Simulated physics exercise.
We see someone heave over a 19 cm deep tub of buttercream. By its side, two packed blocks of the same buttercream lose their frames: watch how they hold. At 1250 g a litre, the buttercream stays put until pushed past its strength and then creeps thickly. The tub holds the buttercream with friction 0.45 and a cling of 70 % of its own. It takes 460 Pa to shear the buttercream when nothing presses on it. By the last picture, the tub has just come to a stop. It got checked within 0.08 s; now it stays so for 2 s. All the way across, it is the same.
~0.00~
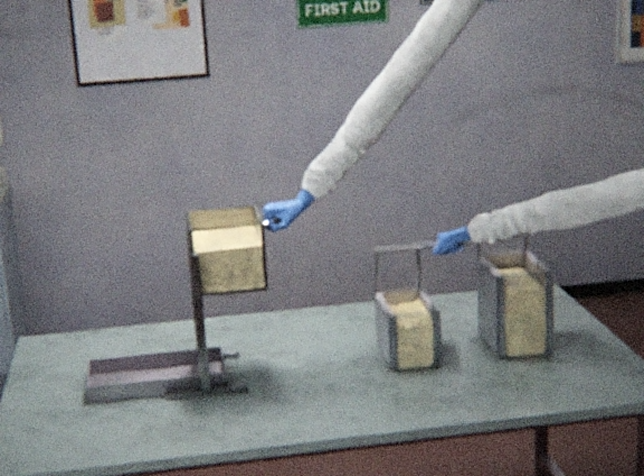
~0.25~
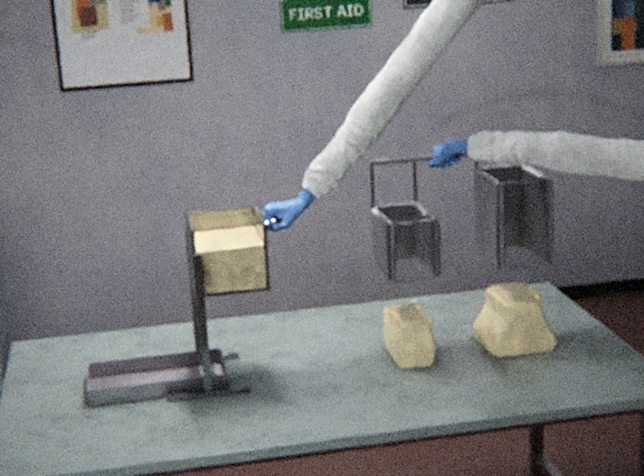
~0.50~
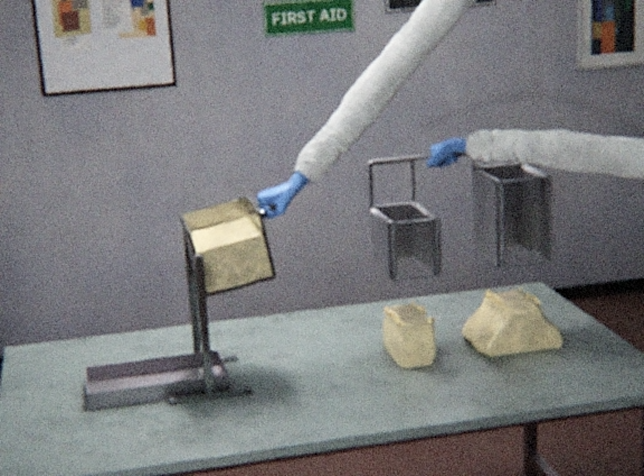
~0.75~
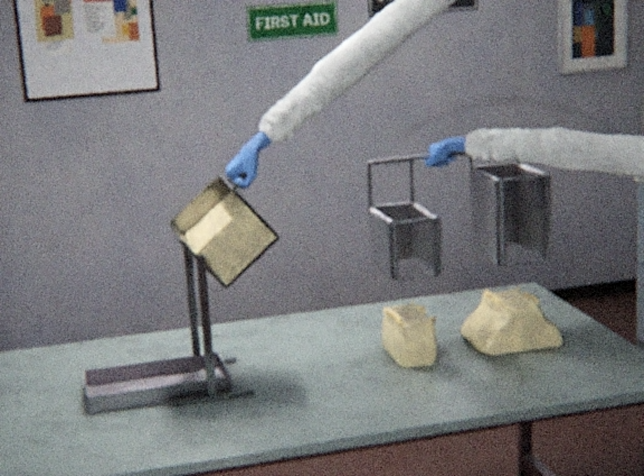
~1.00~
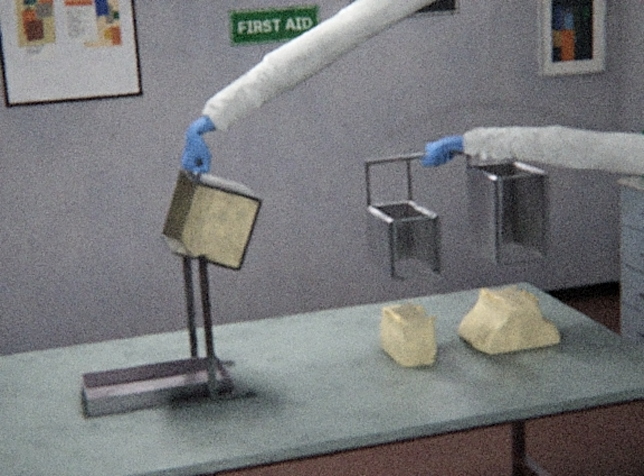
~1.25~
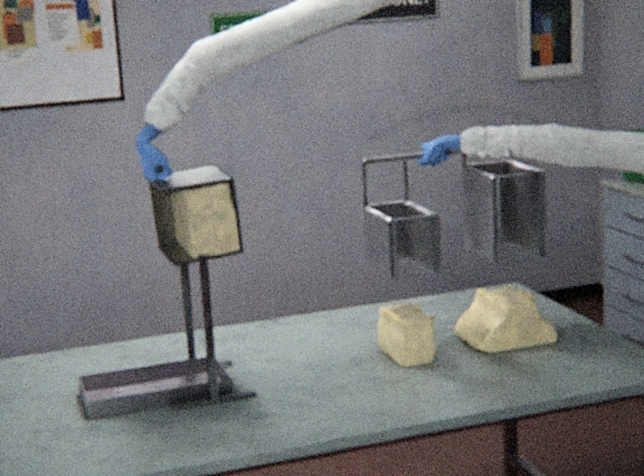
On a green table beneath a first aid sign, a gloved hand lifts metal sleeves off two pale, creamy blocks; the taller one slumps and spreads while the shorter keeps its shape. Another gloved hand then turns a raised tub leftward onto its side, the pale filling staying inside.
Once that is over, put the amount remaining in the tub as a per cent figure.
The amount remaining comes to about 59 %.
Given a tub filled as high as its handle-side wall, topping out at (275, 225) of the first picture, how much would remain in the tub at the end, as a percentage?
In that case close to 45 %.
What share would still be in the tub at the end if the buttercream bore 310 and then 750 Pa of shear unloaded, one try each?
Respectively 45 % and 100 %.
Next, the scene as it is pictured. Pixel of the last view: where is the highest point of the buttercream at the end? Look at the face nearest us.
Looking at the last picture, I'd put it at about (217, 222).
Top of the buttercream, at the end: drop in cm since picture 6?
The top ends up some 10 cm below its level in the last picture.
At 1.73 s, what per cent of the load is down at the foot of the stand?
Some 0 % has got all the way down.
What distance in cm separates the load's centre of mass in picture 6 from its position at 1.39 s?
Something like 3 cm, give or take.
After 1.39 s, the tub is at 94 degrees and holds 100 %.
After 1.56 s, the tub is at 94 degrees and holds 84 %.
After 1.73 s, the tub is at 94 degrees and holds 63 %.
After 1.90 s, the tub is at 94 degrees and holds 59 %.
After 3.25 s, at the end, the tub is at 94 degrees and holds 59 %.
